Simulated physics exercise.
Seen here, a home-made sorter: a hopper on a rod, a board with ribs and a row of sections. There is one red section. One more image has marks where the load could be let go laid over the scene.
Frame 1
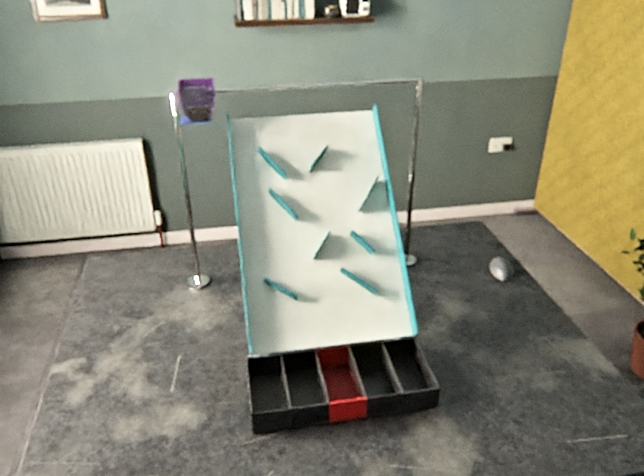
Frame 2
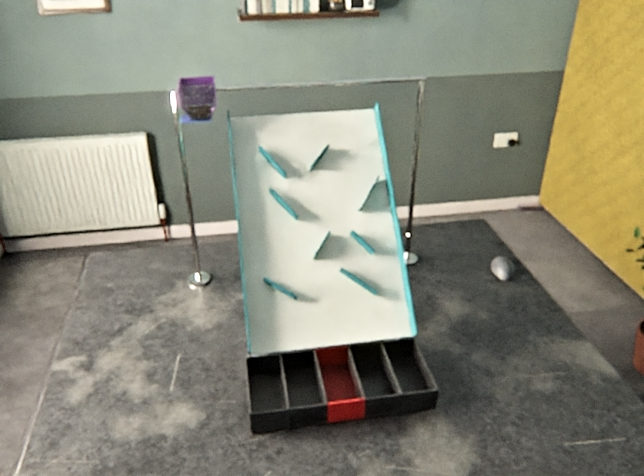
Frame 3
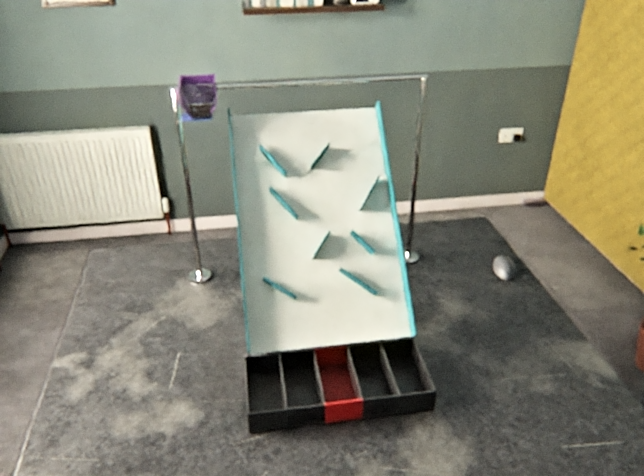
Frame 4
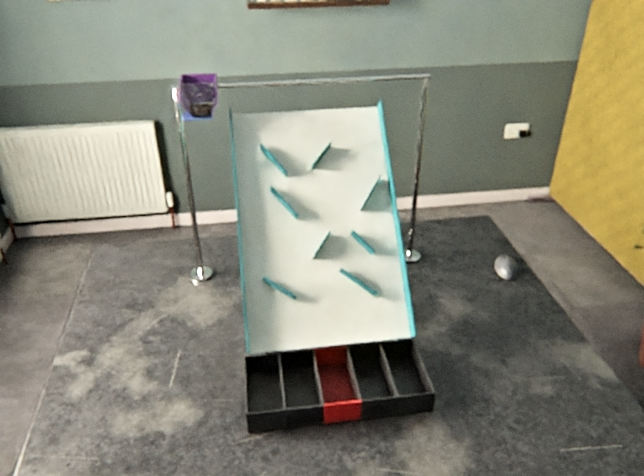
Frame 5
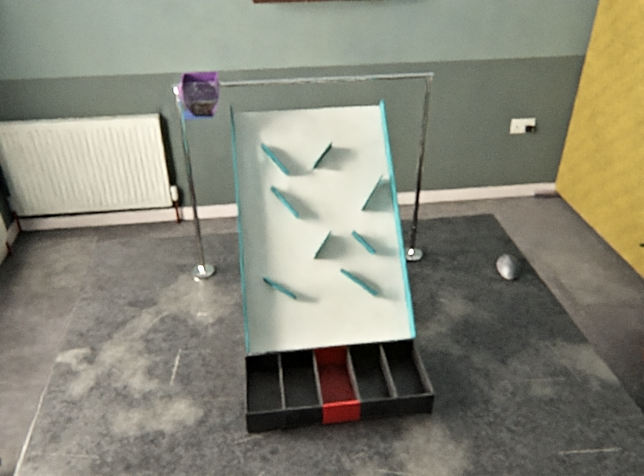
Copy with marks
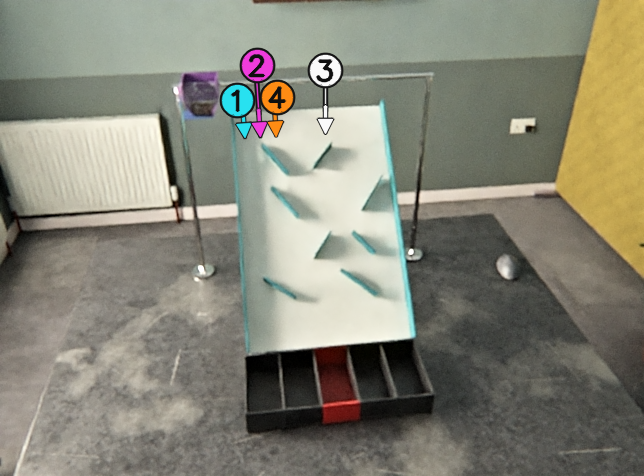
In a room with a radiator and a yellow wall, a purple container hung on a metal rod beside a sloping ribbed board above five sections, one red, and nothing moved except the shifting view.
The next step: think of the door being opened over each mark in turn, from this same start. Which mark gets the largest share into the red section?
Mark 4 does it best.
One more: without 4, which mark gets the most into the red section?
That would be 3.
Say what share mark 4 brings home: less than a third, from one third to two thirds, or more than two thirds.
It is from one third to two thirds.
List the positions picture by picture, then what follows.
Hopper at (199, 112), allspice berries, door shut, in the first picture.
Ribs (260, 146) to (286, 174), (312, 166) to (328, 144), (270, 187) to (298, 217), in the second picture.
Ribs (361, 208) to (380, 175), (314, 256) to (330, 231), (352, 230) to (374, 251), in the third picture.
Ribs (263, 277) to (296, 298), (341, 268) to (377, 294), in the fourth picture.
Red section at (342, 411), number 3 of 5 from the left, in the fifth picture.
On the marked copy, mark 1 meets the board at (244, 132); mark 2 meets the board at (260, 131); mark 3 meets the board at (325, 128); mark 4 meets the board at (275, 131).
With 1, a small part in the red section, about two thirds in other sections, a small part outside the box.
With 2, about a quarter in the red section, about two thirds in other sections, a small part outside the box.
With 3, about a third in the red section, about half in other sections.
With 4, about half in the red section, about a third in other sections.
